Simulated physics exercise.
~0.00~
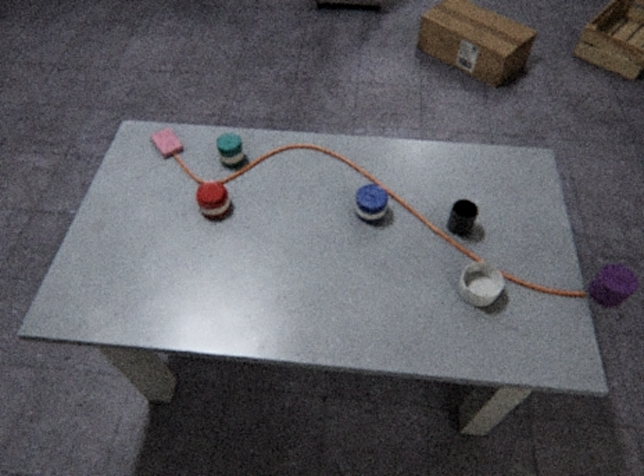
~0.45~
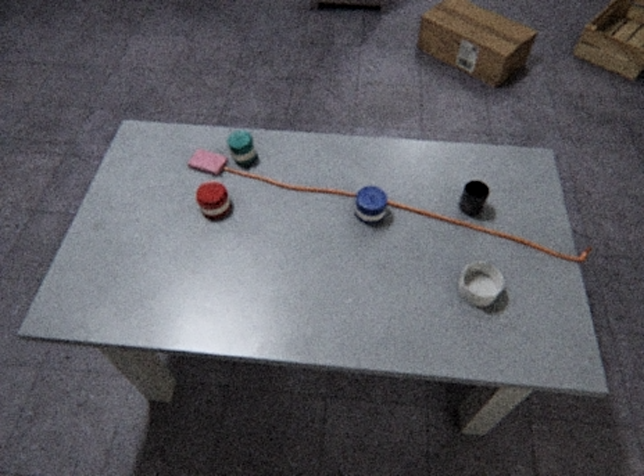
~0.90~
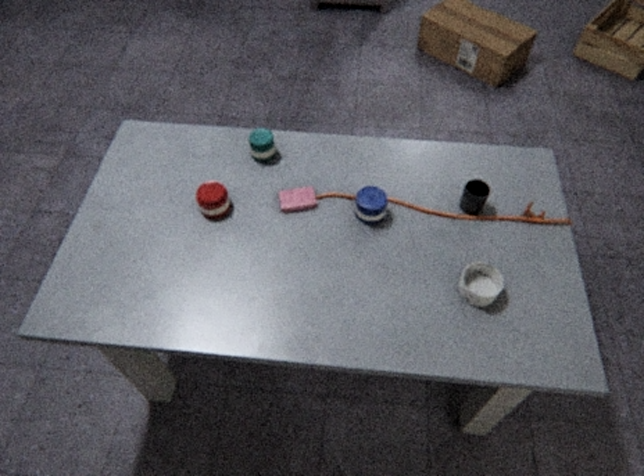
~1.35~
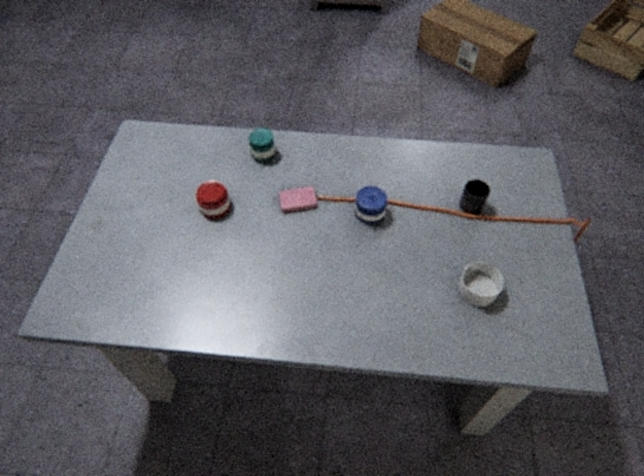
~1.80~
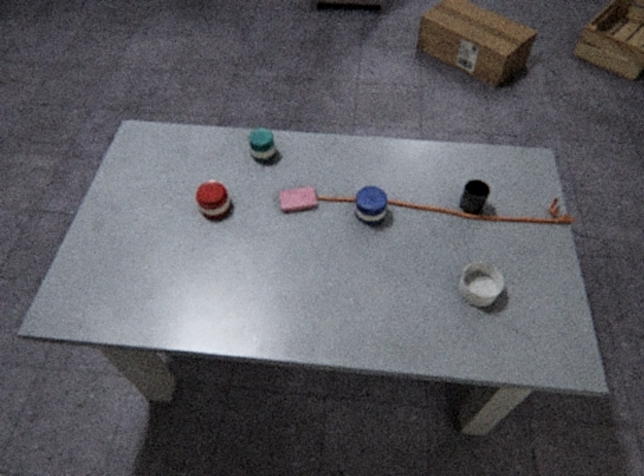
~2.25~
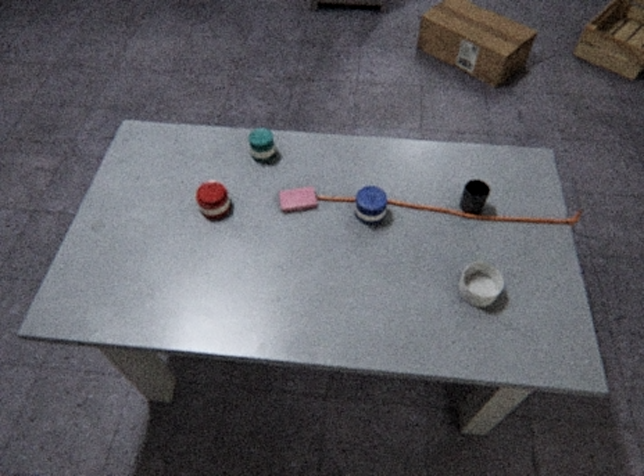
To begin with, an orange cable winds across a grey table from a pink block at the upper left, past red, teal and blue jars, a black mug and a white cup, to a purple object at the right edge. The purple object drops out of sight as the cable straightens and pulls the pink block rightward, while the teal jar and black mug shift slightly. The block slides on toward the blue jar and stops just left of it, the teal jar nudged farther right. The cable's loose end flicks about at the right edge. Finally, the jars, mug and cup stand still, with the cable stretched nearly straight.
